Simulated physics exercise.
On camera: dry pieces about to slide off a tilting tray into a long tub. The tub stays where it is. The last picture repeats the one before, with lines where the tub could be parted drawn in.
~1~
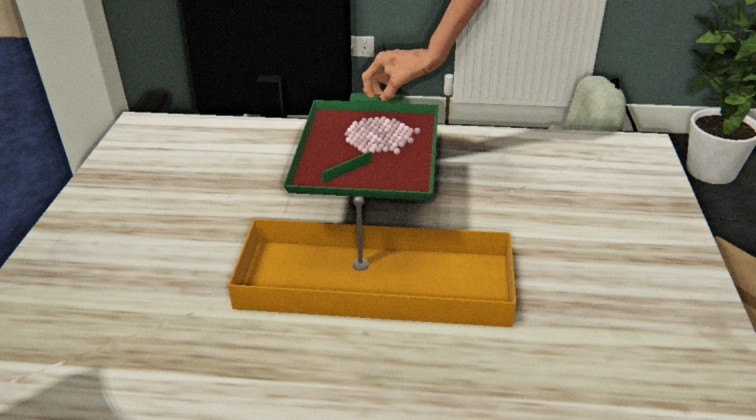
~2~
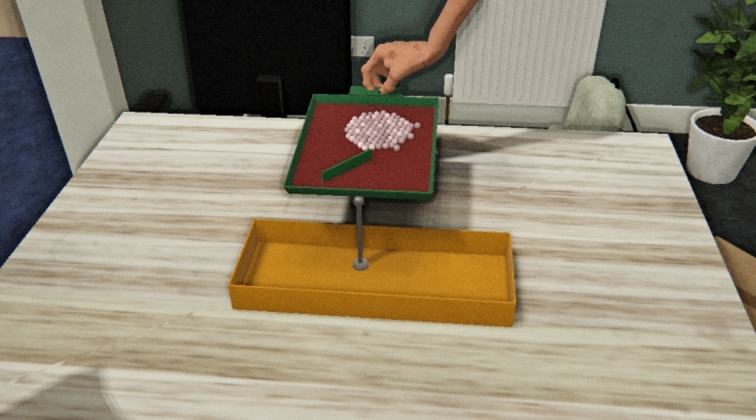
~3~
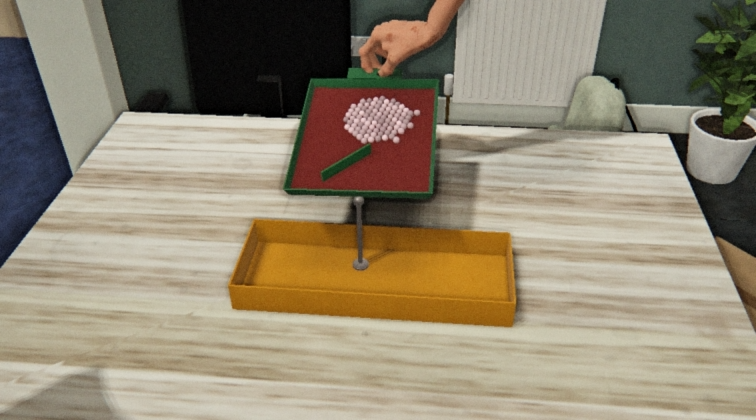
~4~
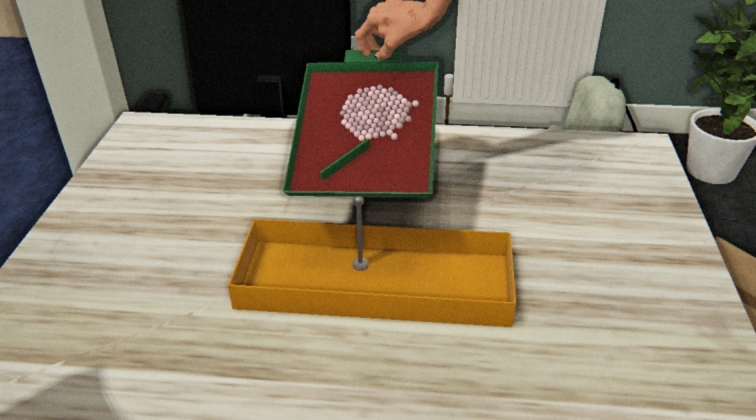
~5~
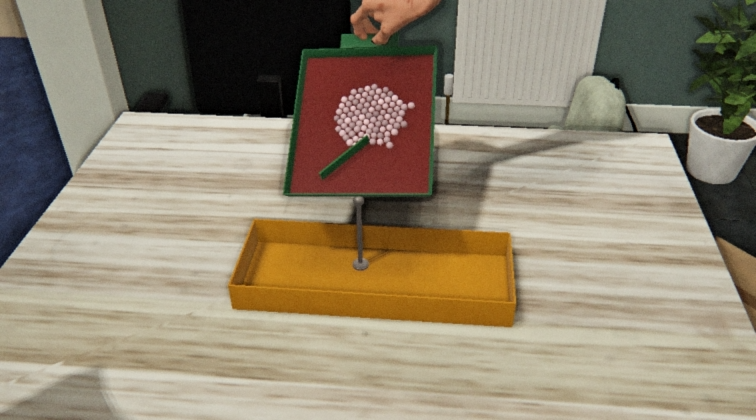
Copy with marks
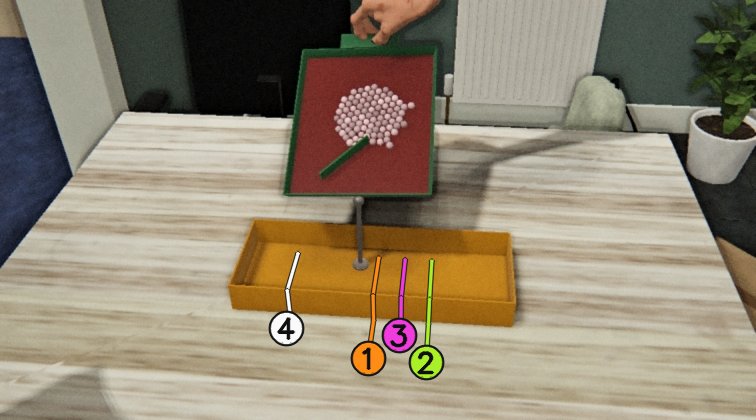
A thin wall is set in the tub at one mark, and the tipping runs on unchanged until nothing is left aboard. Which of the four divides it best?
The answer is line 4.
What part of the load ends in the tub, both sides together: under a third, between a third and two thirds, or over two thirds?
It is over two thirds.
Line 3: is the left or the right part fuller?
The left side.
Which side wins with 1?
Left.
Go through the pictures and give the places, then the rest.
Corners of the pouring end near (288, 184) and (429, 191), level; middle of the load near (378, 134), sugar pearls, in the first frame.
Corners of the pouring end near (287, 185) and (429, 191), barely tipped; fin from (322, 172) to (371, 149), in the second frame.
Corners of the pouring end near (287, 187) and (429, 191), a little tipped; front corners of the tub near (229, 285) and (515, 303), in the third frame.
Corners of the pouring end near (287, 189) and (428, 191), clearly tipped; far corners near (310, 65) and (435, 64), in the fourth frame.
Corners of the pouring end near (287, 191) and (428, 191), clearly tipped; the left corner sinks a little lower, in the fifth frame.
On the marked copy, line 1 crosses the front rim at (373, 294); line 2 crosses the front rim at (429, 298); line 3 crosses the front rim at (401, 296); line 4 crosses the front rim at (287, 289).
Choosing 1, of what is caught, all but a few on the left of the divider, a small share on the right.
Choosing 2, of what is caught, all but a few on the left of the divider, only a few on the right.
Choosing 3, of what is caught, all but a few on the left of the divider, only a few on the right.
Choosing 4, of what is caught, close to half on the left of the divider, close to half on the right.
